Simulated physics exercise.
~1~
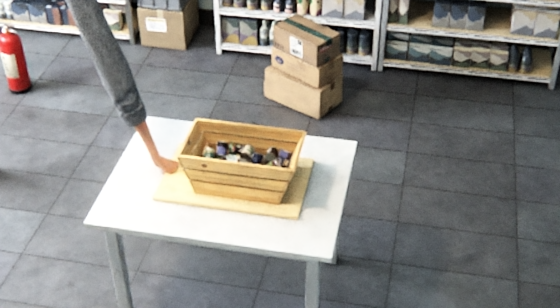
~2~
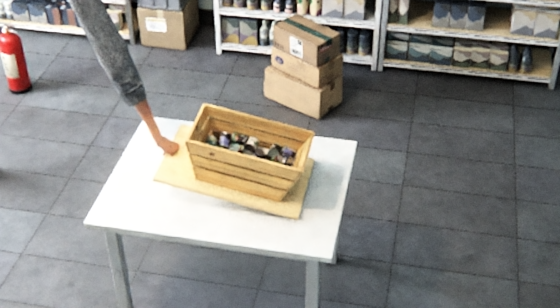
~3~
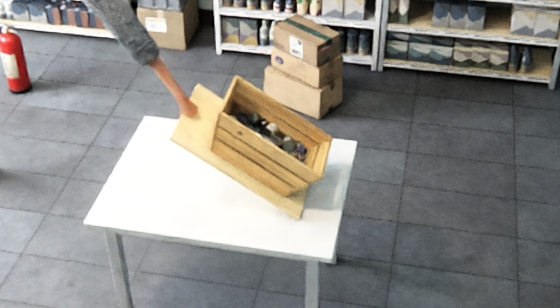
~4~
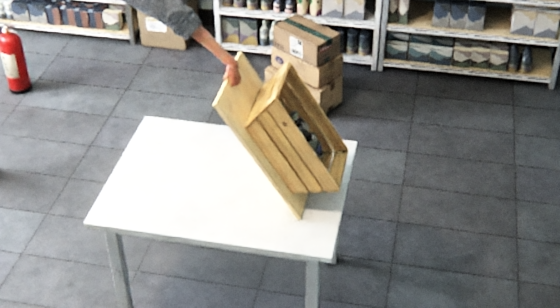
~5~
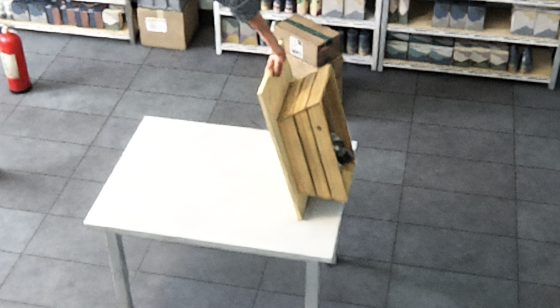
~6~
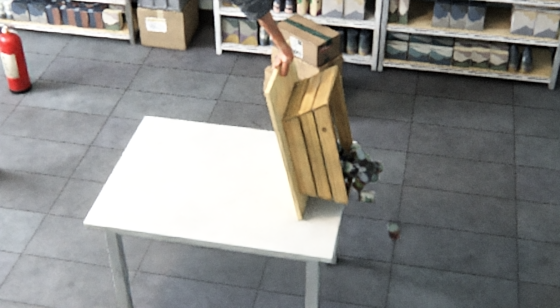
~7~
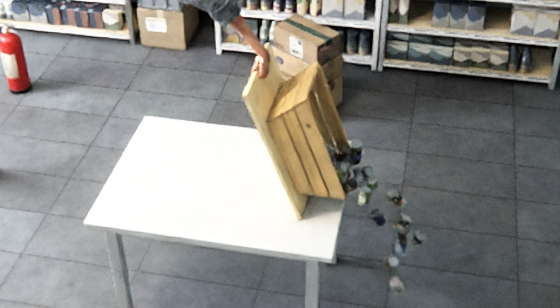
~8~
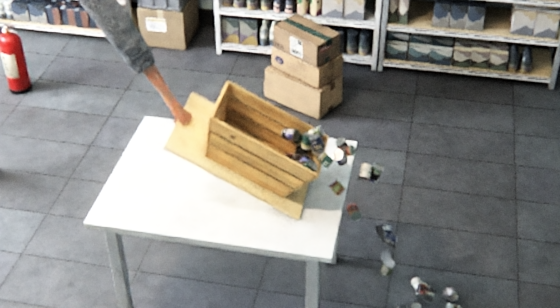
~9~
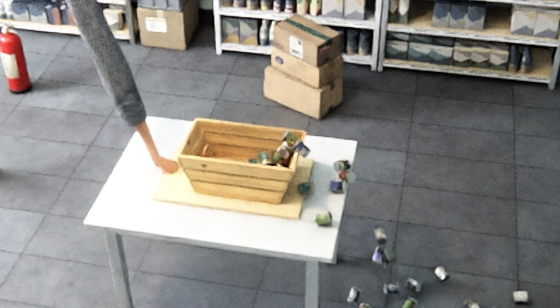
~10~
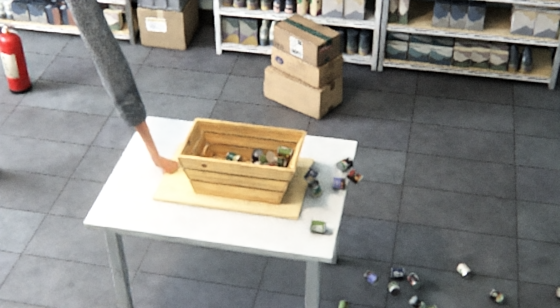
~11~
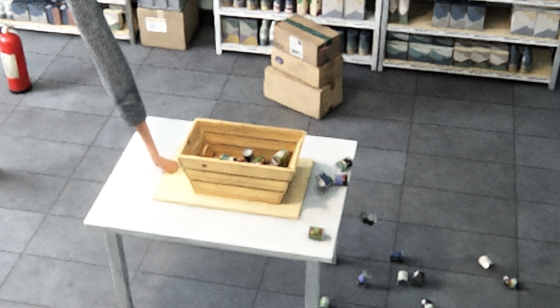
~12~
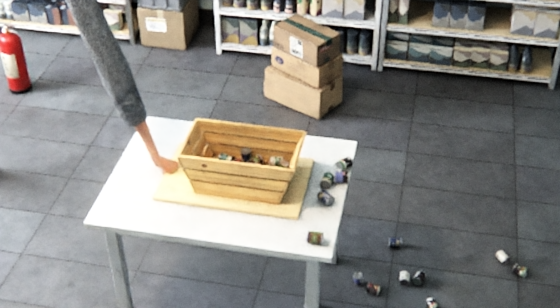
To begin with, a slatted wooden basket full of small tins sits on a plywood board on a white table, with a hand gripping the board's left edge. The hand lifts that edge smoothly, rocking board and basket over to the right until they stand nearly upright. Tins start to spill over the basket's right side and tumble towards the grey floor. The hand then lowers the board flat again while more tins drop out and scatter. At the end, some tins remain in the basket, a few rest on the table, and others lie strewn across the floor.
